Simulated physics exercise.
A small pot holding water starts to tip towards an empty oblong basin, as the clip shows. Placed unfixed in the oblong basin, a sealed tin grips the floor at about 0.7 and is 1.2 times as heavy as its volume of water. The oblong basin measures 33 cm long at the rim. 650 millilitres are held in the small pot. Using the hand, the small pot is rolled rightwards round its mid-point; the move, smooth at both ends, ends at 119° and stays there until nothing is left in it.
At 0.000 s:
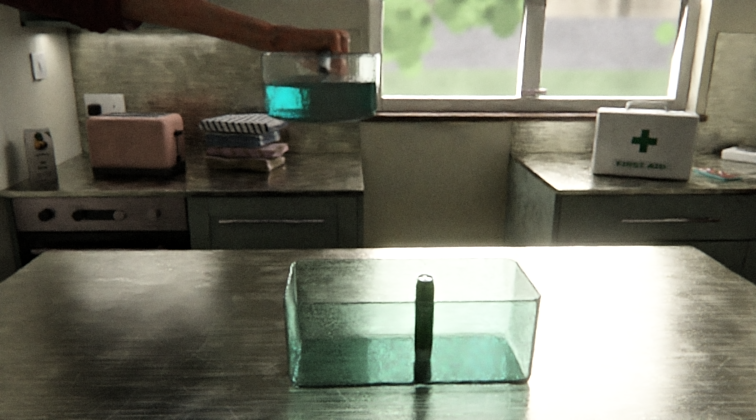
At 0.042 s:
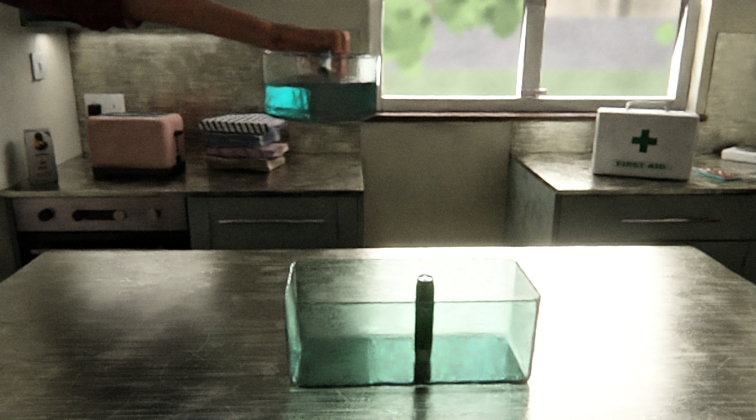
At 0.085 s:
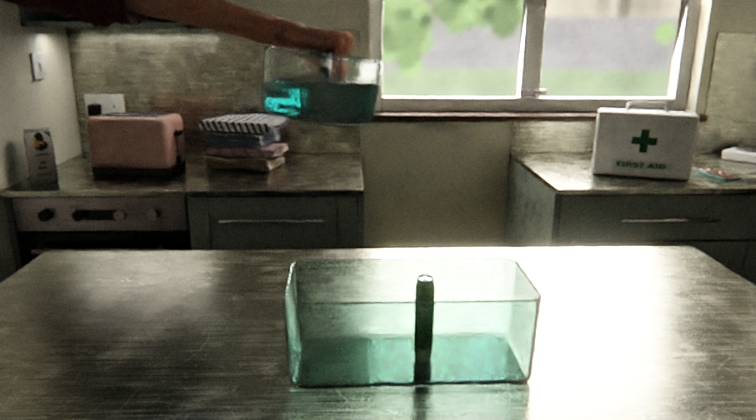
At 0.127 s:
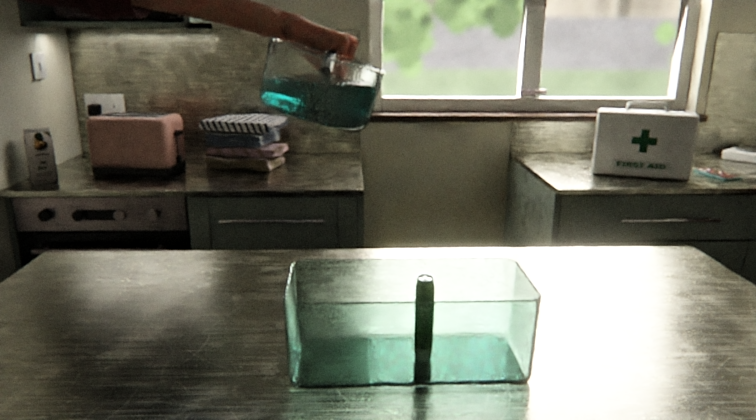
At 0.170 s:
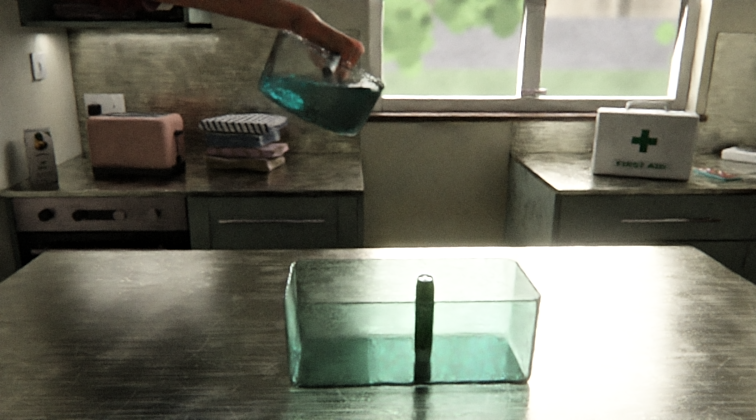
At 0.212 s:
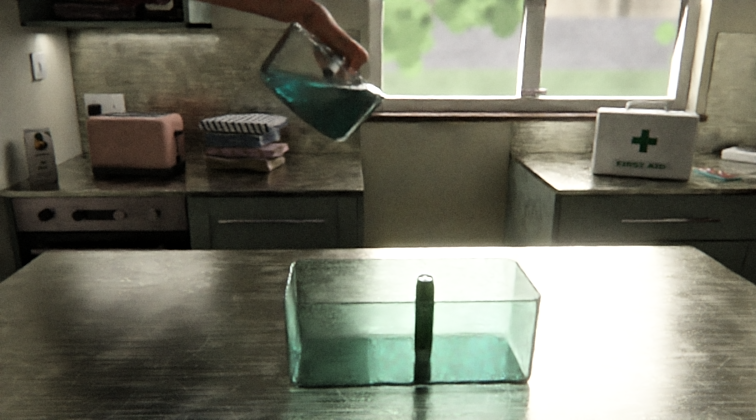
In a kitchen, a hand held a small clear pot of blue-green water above and behind an oblong glass basin on the table, then rolled it steadily rightwards into a steep lean.
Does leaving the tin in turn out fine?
No, it tumbles.
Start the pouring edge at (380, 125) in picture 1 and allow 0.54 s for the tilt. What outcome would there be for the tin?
It tumbles.
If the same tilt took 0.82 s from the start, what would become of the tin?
The tin stays on its base.
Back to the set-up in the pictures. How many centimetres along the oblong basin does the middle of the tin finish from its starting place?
All told, the tin's centre has moved close to 8.0 cm.
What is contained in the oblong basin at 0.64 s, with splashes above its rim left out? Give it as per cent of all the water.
Reading: Approx. 86 %.
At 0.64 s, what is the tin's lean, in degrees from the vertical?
5°.
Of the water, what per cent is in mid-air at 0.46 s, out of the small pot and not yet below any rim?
Near 78 per cent at that moment.
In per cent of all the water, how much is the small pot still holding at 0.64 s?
1 per cent or thereabouts.
Then, 0.46 s in, the tilt is 113° and 16 per cent is still to pour; the tin stands where it began.
Then, 0.64 s in, the tilt is 119° and 1 per cent is still to pour; the tin leans 5°.
Then, 0.83 s in, the tilt is 119° and 0 per cent is still to pour; the tin leans 20°.
Then, 1.04 s in, the tilt is 119° and 0 per cent is still to pour; the tin lies on its side.
Finally, the tin lies on its side.
